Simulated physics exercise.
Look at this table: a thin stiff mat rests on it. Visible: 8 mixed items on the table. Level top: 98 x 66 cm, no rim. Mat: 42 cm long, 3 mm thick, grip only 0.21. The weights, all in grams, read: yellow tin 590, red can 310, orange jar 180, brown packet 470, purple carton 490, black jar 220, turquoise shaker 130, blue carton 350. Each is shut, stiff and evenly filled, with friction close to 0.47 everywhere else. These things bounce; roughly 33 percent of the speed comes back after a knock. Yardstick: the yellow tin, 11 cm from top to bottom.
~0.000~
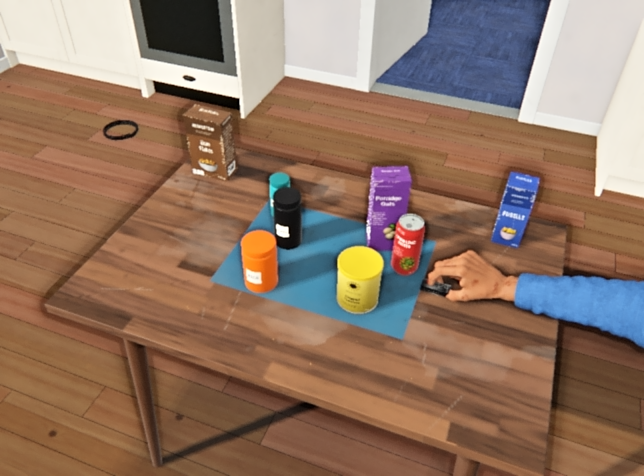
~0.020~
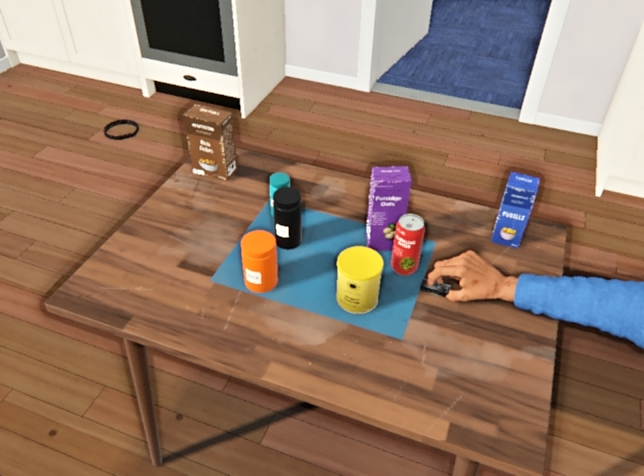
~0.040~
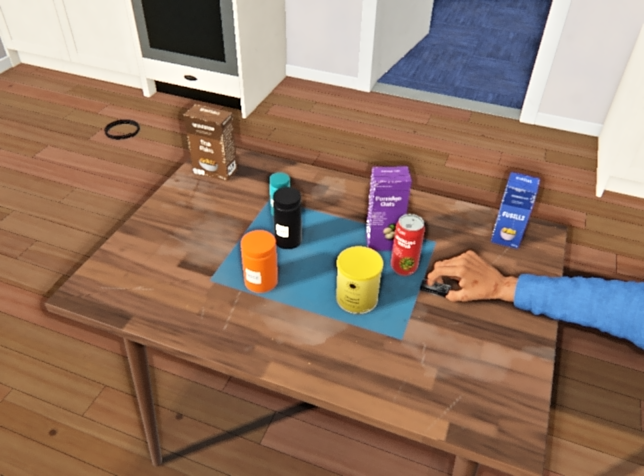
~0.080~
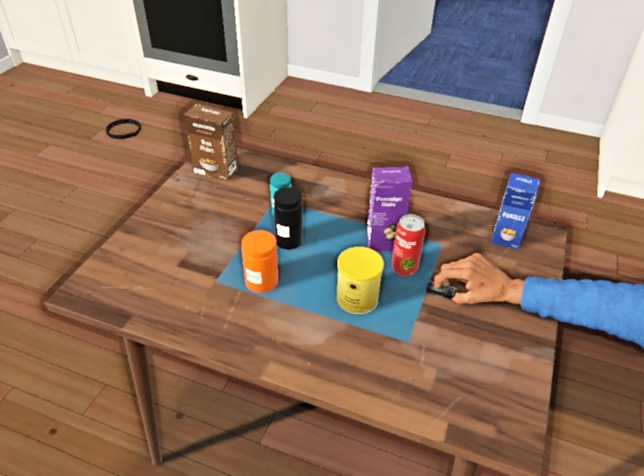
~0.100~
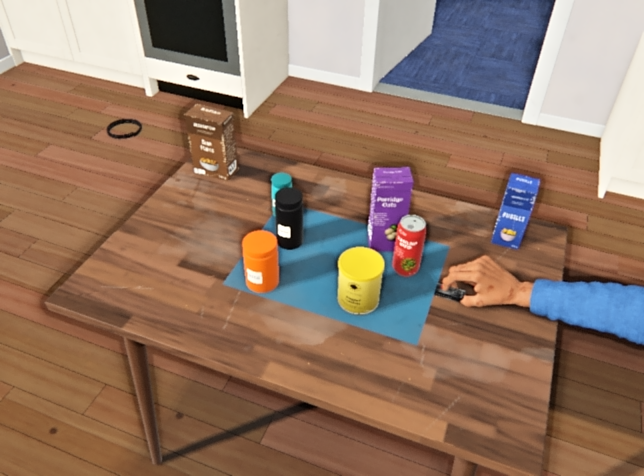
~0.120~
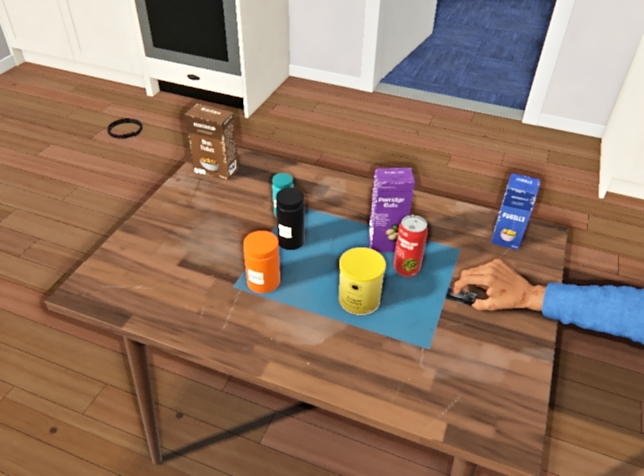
In a room with a wooden floor, a wooden table is seen from above at an angle by a still camera. A yellow tin, red can, orange jar, black jar and turquoise shaker stand around a blue mat, with a purple carton behind, a brown packet back left and a blue carton back right. After barely moving, a blue-sleeved hand draws the mat slightly rightward while the items stay almost in place.
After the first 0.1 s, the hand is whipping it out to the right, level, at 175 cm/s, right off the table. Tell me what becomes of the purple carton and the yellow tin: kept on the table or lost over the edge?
The purple carton is kept on the table; the yellow tin is kept on the table.
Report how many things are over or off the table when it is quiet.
So, 2 in all.
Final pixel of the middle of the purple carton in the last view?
In the end it sits at around (505, 250).
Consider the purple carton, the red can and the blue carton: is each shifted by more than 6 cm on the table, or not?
First, the purple carton is moved away; second, the red can is moved away; third, the blue carton stays in its position.
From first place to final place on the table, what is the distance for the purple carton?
It ends up around 27 cm from its start.
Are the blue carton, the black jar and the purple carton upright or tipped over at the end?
Here's how it ends: The blue carton never goes down, the black jar never goes down, and the purple carton comes down.
Around 0.32 s, mat out by 40 cm; purple carton shifted 8 cm near (424, 220); yellow tin shifted 8 cm near (397, 293); red can shifted 8 cm.
Around 0.52 s, mat out by 75 cm; purple carton at 20° to upright near (453, 222); yellow tin shifted 14 cm near (426, 301); red can at 27° to upright.
Finally (1.4 s), on their side or leaning hard on the table, red can and purple carton; not toppled but over 6 cm from the start, yellow tin; the other 5 still in place (within 6 cm). Final places as that camera would see them, purple carton near (505, 250), yellow tin near (426, 301).
